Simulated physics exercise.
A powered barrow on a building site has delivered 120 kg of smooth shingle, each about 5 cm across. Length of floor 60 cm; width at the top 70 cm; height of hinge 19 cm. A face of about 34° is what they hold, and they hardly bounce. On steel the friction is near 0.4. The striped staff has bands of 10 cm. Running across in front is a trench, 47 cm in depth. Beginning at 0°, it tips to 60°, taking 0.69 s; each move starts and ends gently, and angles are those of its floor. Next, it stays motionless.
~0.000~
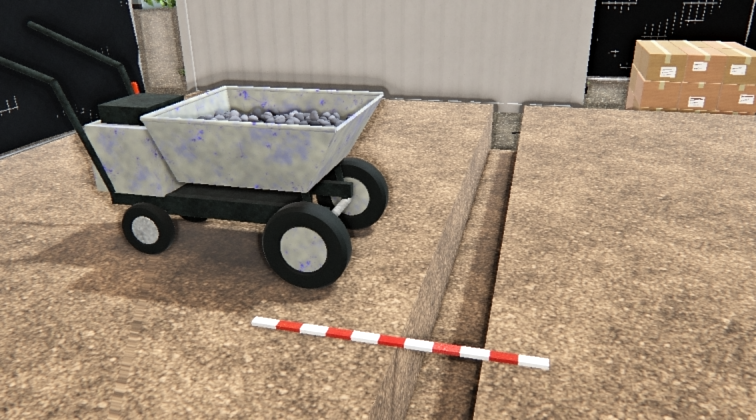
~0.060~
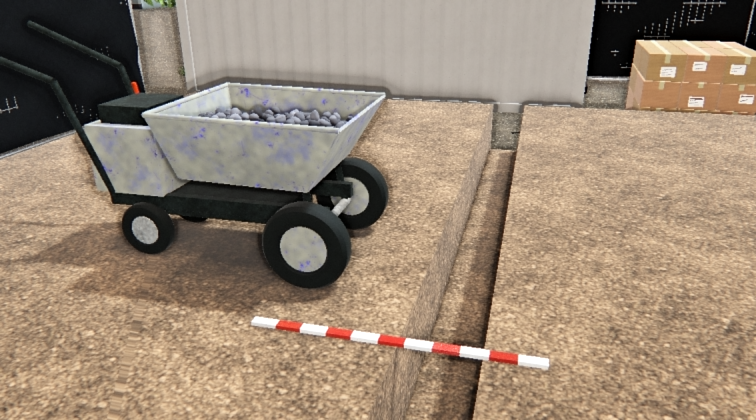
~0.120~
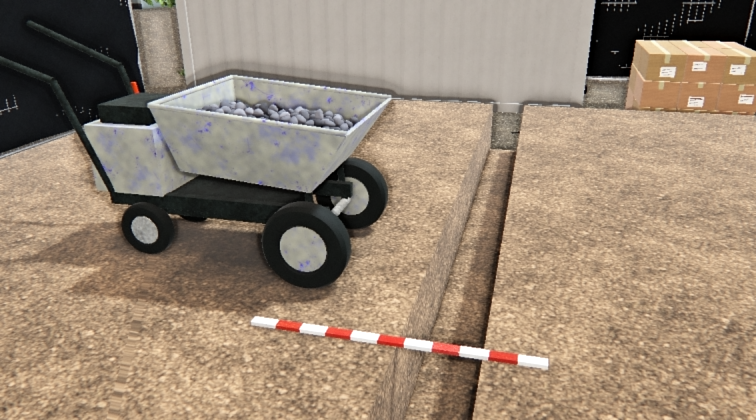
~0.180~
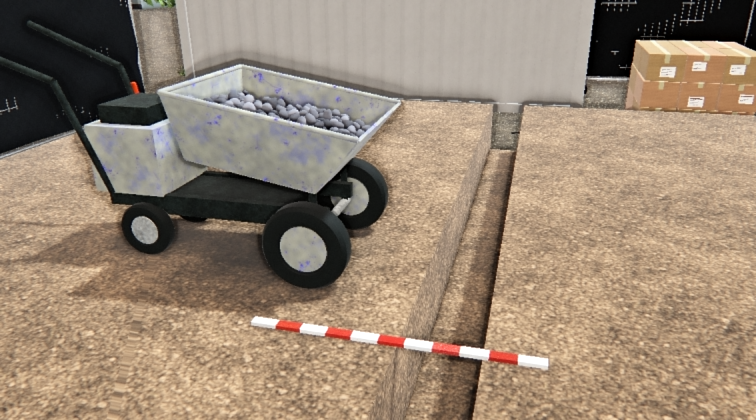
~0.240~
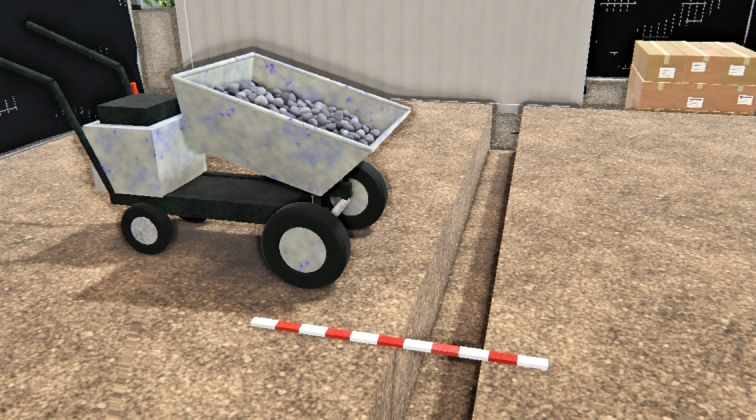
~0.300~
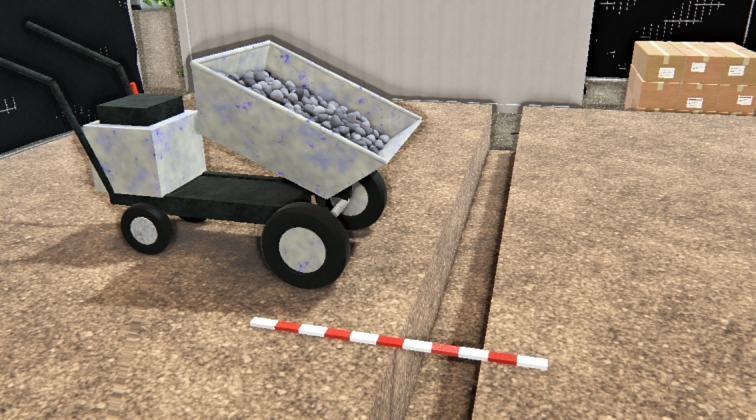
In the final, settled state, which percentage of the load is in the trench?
33 per cent is in the trench.
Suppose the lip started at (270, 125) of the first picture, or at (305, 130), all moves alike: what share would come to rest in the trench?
50 % and 50 %.
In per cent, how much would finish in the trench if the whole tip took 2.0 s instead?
Expected share: Around 55%.
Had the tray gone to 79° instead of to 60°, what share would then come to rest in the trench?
Roughly 60 percent.
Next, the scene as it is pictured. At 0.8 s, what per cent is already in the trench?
Approx. 10 % of the load.
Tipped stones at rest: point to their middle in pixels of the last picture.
Centre estimate: Around (502, 271).
After 0.5 s the floor is at 51°; 100 % in the tray; the foremost stones are at (407, 190).
After 0.8 s the floor is at 60°; 90 % in the tray, 10 % in the trench; the foremost stones are at (499, 236).
After 1.1 s the floor is at 60°; 50 % in the tray, 19 % in the trench, 32 % past the trench; the foremost stones are at (636, 302).
After 3.1 s the floor is at 60°; 34 % in the tray, 33 % in the trench, 33 % past the trench; the foremost stones are past the picture's edge.
